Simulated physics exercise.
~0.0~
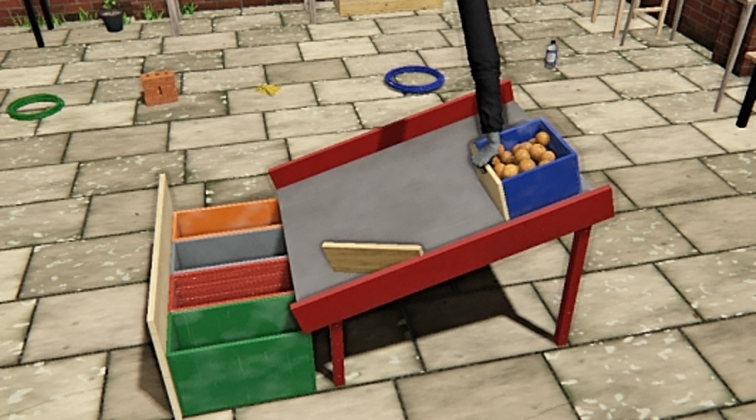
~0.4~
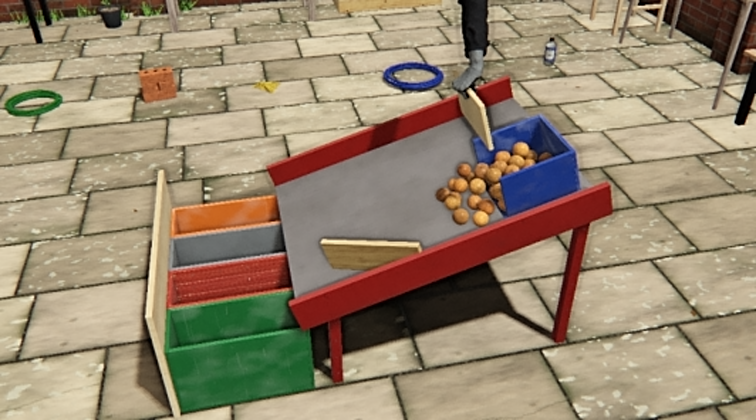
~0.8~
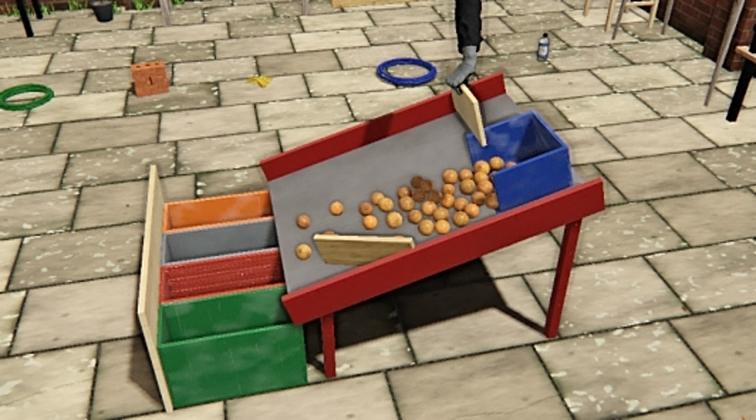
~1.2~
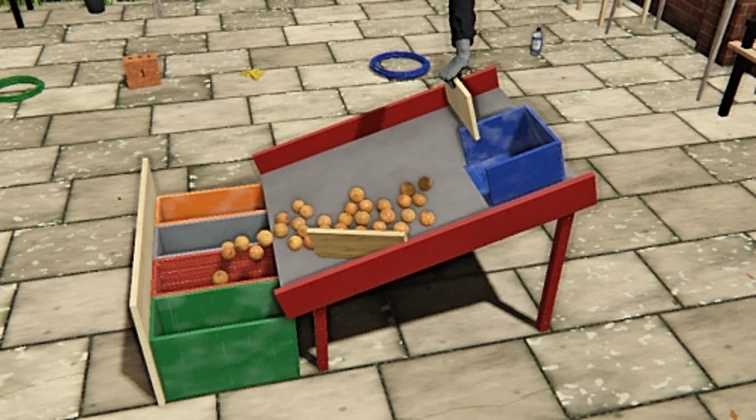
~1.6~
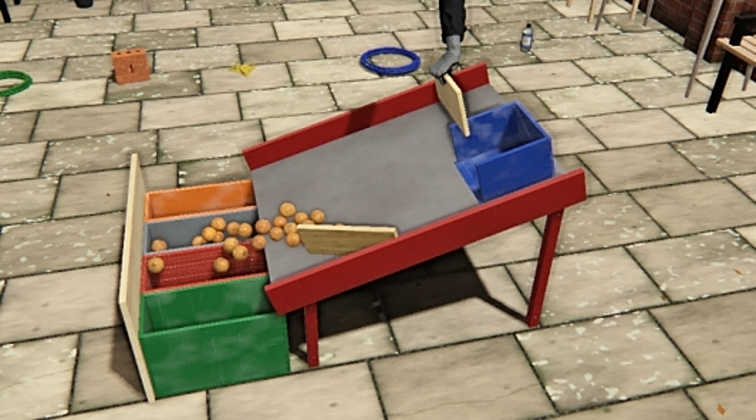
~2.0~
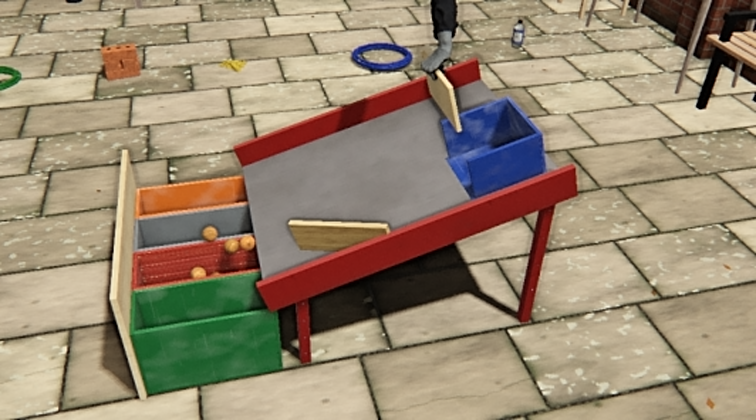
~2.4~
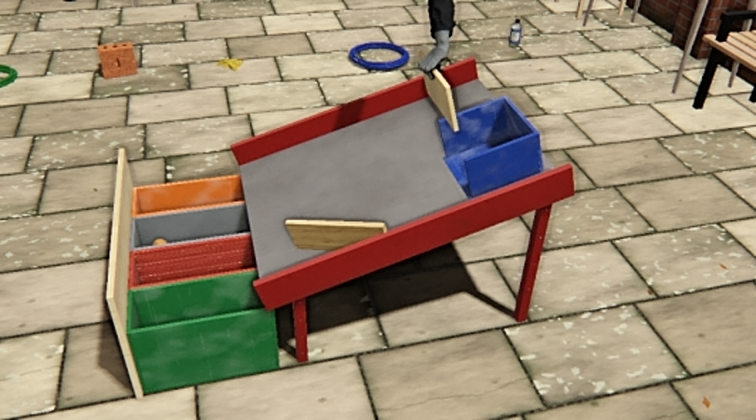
The clip shows a gloved hand lifting a wooden gate from a blue bin on a sloped table, releasing small orange-brown balls that roll down past an angled board and drop into the red and grey bins, leaving the slope empty and the orange and green bins apparently unused.
